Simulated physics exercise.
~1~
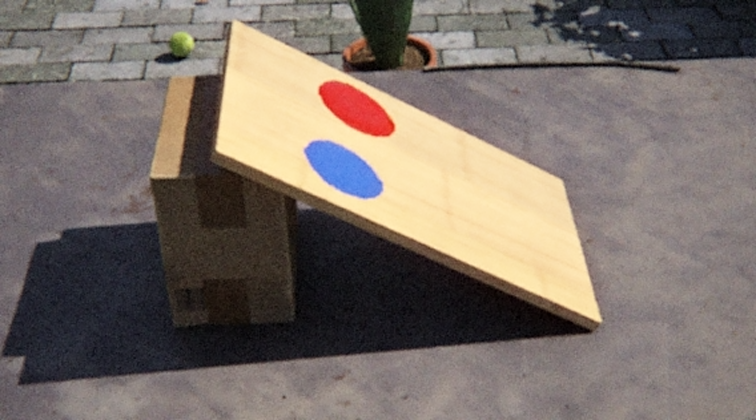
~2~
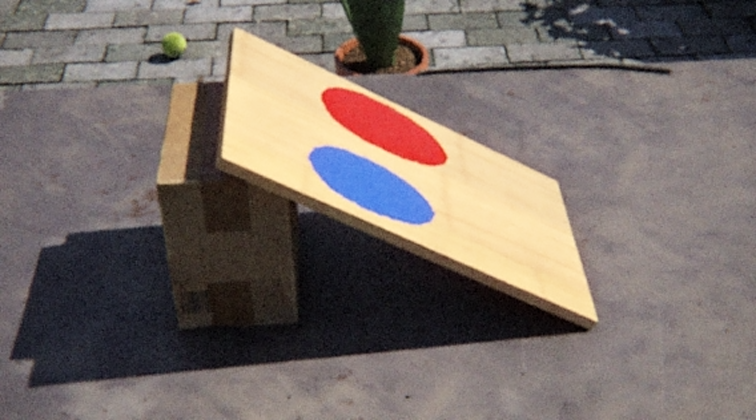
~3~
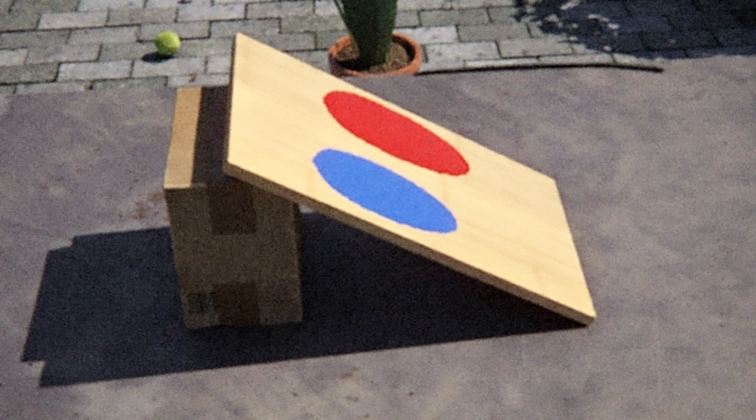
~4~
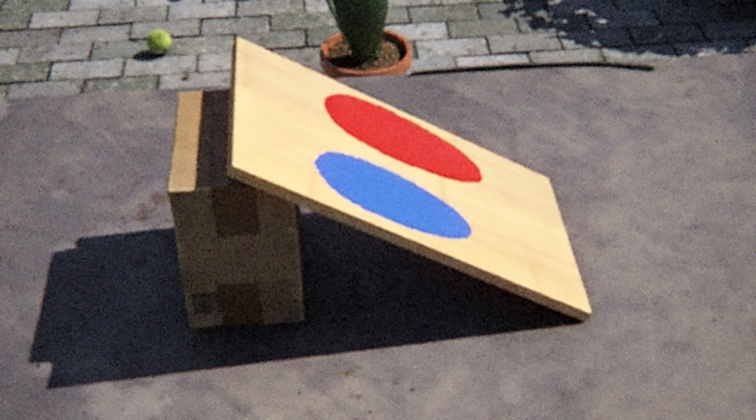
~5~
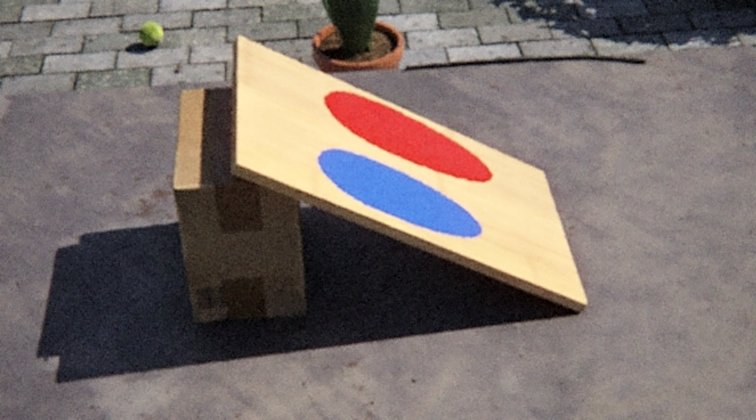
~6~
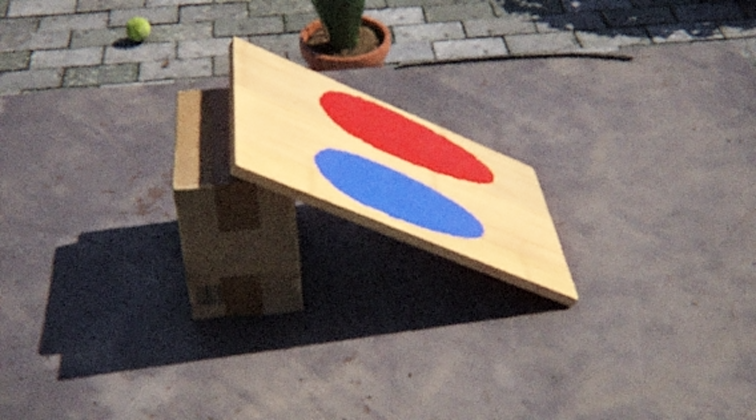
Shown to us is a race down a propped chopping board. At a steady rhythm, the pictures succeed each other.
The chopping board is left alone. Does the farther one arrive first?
First to finish will be the one away from the viewer, I think.
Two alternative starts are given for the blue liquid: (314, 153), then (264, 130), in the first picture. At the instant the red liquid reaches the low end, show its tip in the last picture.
(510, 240) first, then (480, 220).
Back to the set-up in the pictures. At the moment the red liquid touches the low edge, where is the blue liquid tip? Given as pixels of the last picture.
You'd find the leading point around (528, 246).
Next, the blue liquid is three quarters of the way down; the red liquid is close to the edge.
Finally, the blue liquid is close to the edge; the red liquid is at the low edge.
